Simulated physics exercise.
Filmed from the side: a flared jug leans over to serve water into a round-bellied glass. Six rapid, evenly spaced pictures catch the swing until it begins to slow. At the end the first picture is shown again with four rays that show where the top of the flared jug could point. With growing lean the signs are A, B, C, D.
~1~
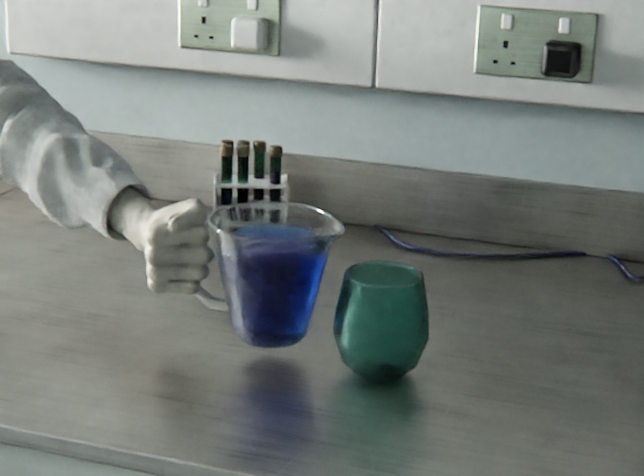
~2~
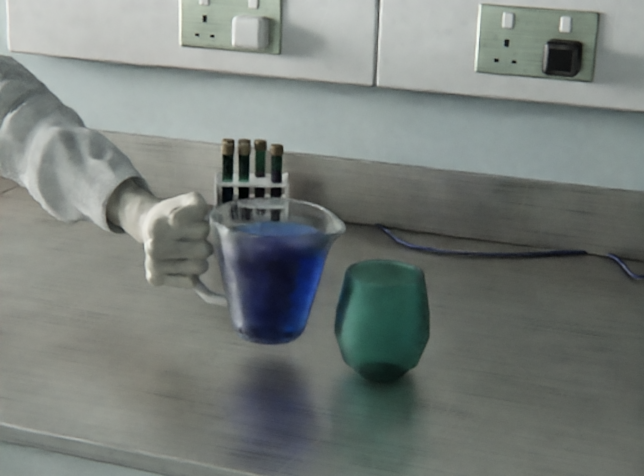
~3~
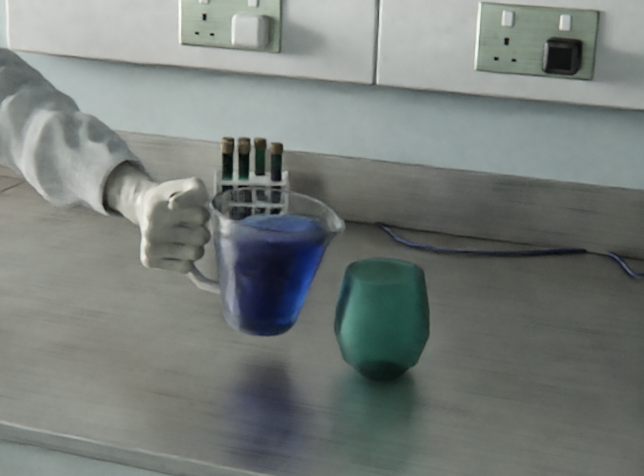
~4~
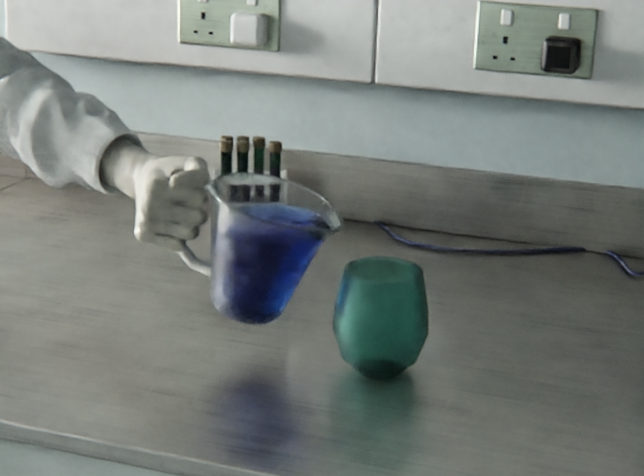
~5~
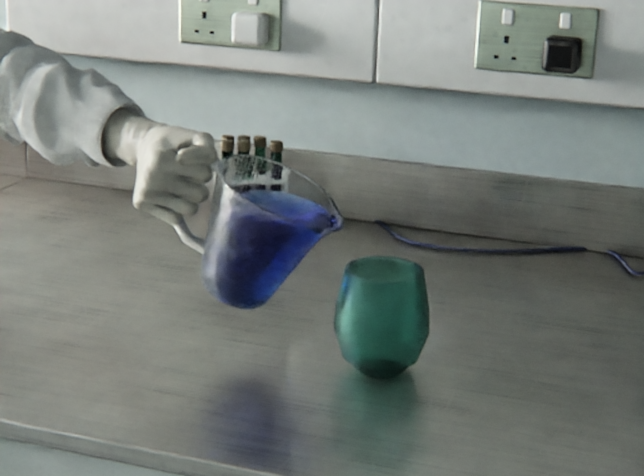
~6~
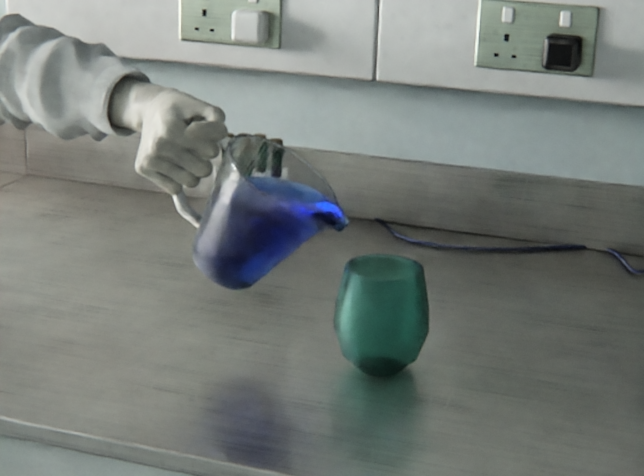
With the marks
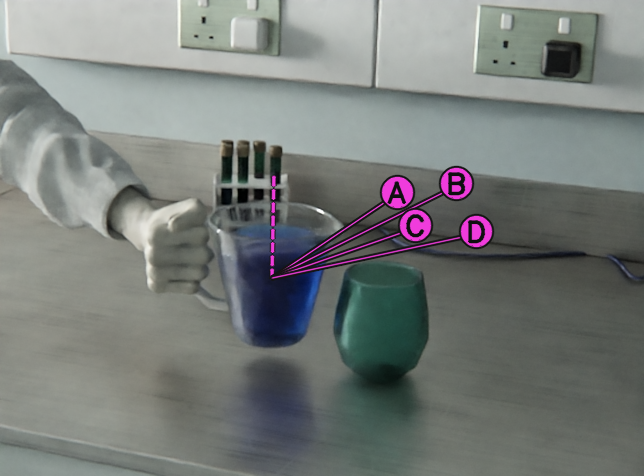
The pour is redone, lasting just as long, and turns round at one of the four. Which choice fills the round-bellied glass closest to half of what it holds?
The answer is tilt A.
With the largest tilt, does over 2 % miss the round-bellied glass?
Yes.
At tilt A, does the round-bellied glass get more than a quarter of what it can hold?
Yes.
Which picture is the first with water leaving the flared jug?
In picture 6.
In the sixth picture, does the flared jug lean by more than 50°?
No, it does not.
On the marked copy, A at (383, 202); B at (442, 193); C at (400, 233); D at (460, 237).
With A, the round-bellied glass ends with about 50 % of what it can hold.
With B, the round-bellied glass ends with about 64 % of what it can hold.
With C, the round-bellied glass ends with about 68 % of what it can hold; 11 % of the water is spilt.
With D, the round-bellied glass ends with about 63 % of what it can hold; 27 % of the water is spilt.
